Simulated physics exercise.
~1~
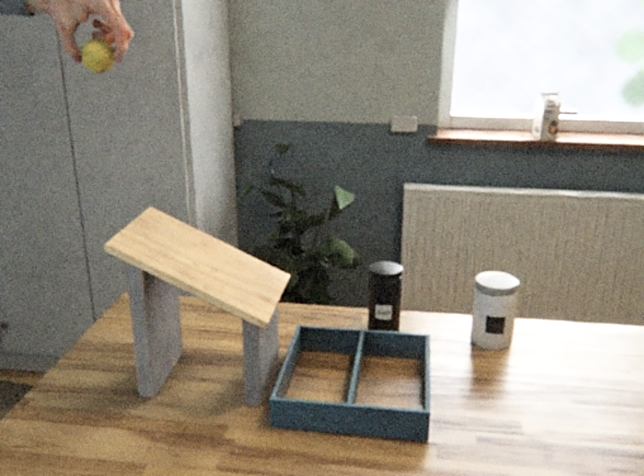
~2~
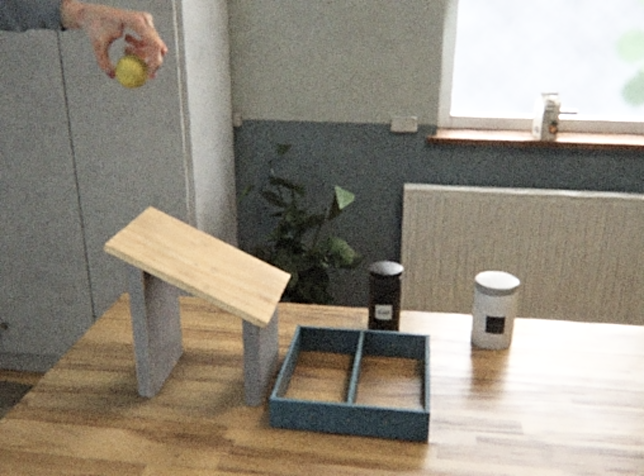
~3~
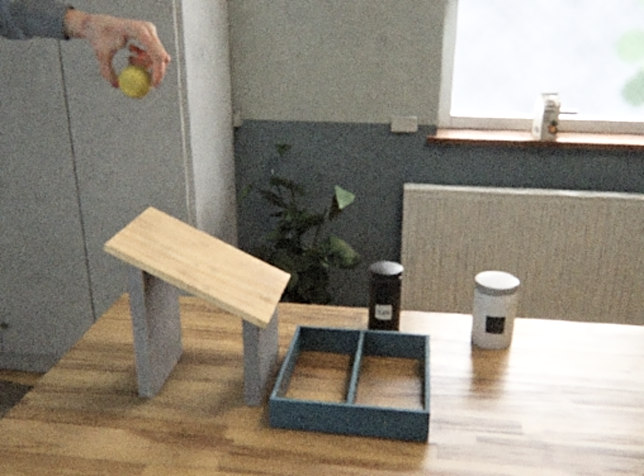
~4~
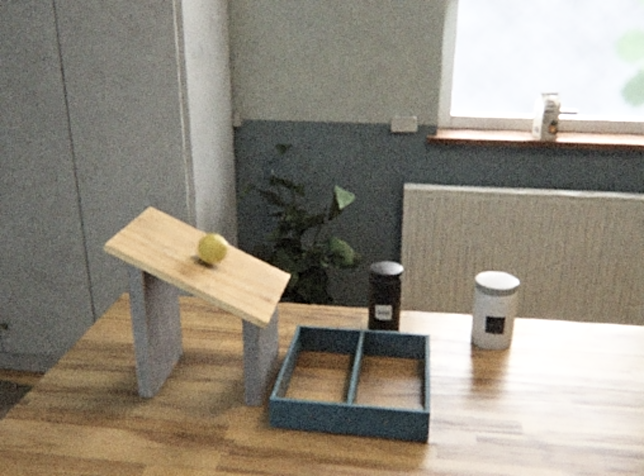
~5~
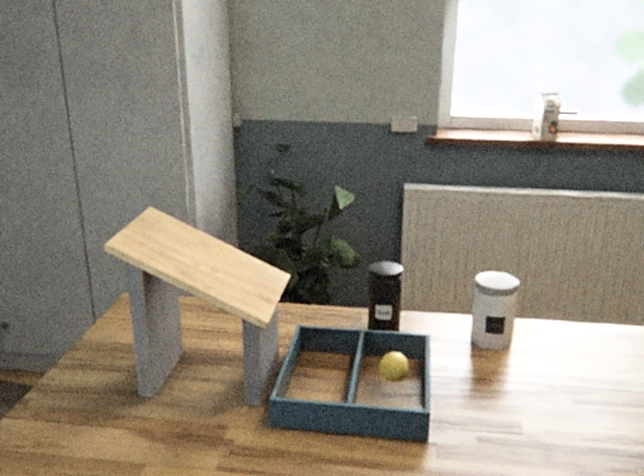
A yellow lemon, held by a hand above a sloping wooden board, was moved right and lowered slightly, then let go; it travelled down the board and ended up in the farther bay of the blue tray, while the black and white jars stayed put.
